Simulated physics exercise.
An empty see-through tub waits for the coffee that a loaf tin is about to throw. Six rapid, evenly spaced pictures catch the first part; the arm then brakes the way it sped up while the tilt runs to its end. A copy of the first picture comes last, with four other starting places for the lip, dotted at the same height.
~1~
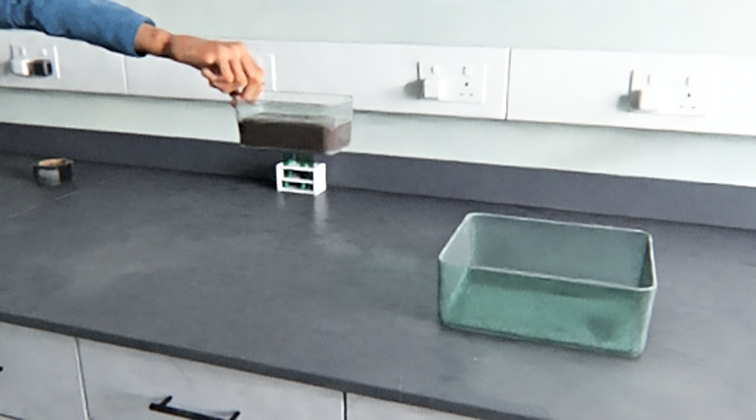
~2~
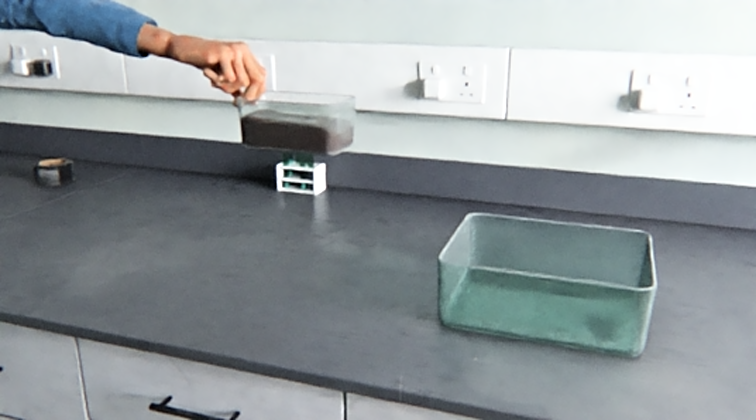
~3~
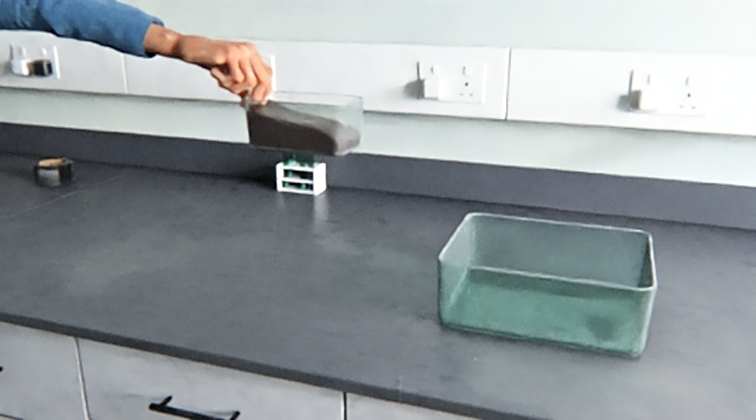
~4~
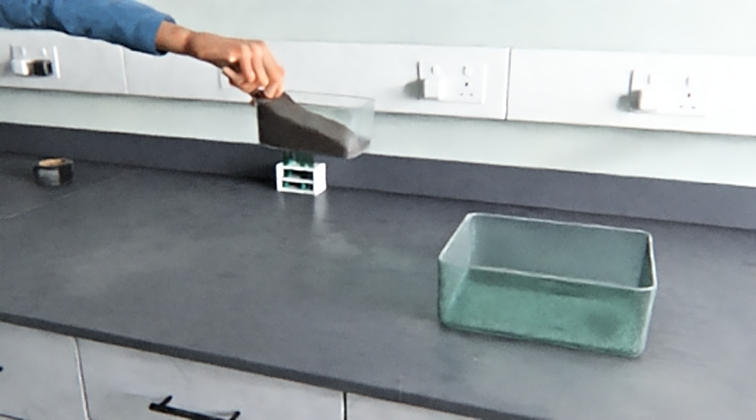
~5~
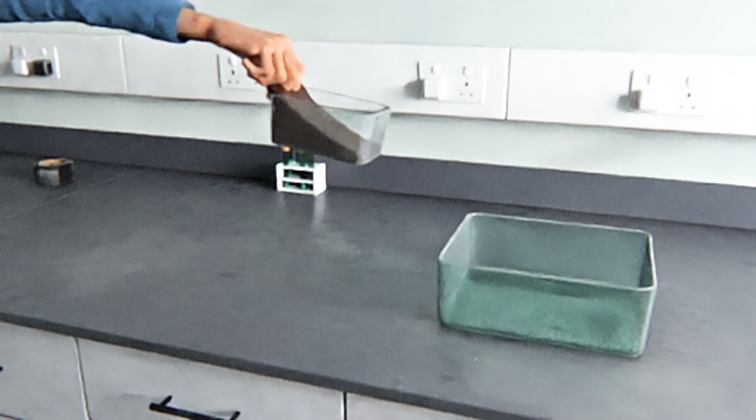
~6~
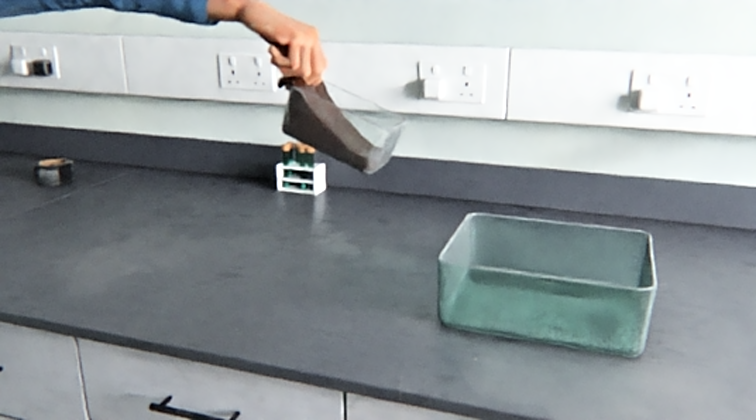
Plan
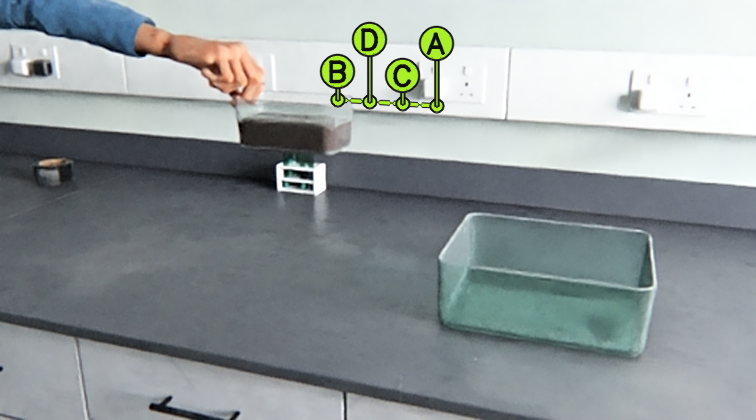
At first, a hand holds a clear container of dark coffee nearly level above a grey counter, left of an empty see-through tub. The coffee then shifts into a slope inside as the hand moves right, and the container tilts, its right end dipping while the tub stays still.
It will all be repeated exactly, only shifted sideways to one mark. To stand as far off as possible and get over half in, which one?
Take D.
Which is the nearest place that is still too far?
Place B.
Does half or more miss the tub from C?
No, not at all.
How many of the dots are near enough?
Three of the four.
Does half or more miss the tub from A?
No.
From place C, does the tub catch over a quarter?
Yes, clearly.
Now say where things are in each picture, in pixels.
Upright, lip at (344, 100); tub from (439, 322) to (643, 355); nothing has left yet, in the first picture.
Upright, lip at (346, 100); nothing has left yet, in the second picture.
Upright, lip at (354, 100); nothing has left yet, in the third picture.
Upright, lip at (366, 103); coffee is over the rim, down to (272, 94), in the fourth picture.
Tipped about 9°, lip at (382, 111); coffee is over the rim, down to (292, 89), in the fifth picture.
Tipped about 21°, lip at (399, 124); coffee is over the rim, down to (287, 88), in the sixth picture.
On the marked copy, A at (436, 105); B at (337, 99); C at (402, 103); D at (369, 101).
With A, about 80 % lands in the tub, 5 % falls short and 15 % goes beside or beyond.
With B, about 27 % lands in the tub, 71 % falls short and 3 % goes beside or beyond.
With C, about 79 % lands in the tub, 9 % falls short and 11 % goes beside or beyond.
With D, about 68 % lands in the tub, 20 % falls short and 11 % goes beside or beyond.
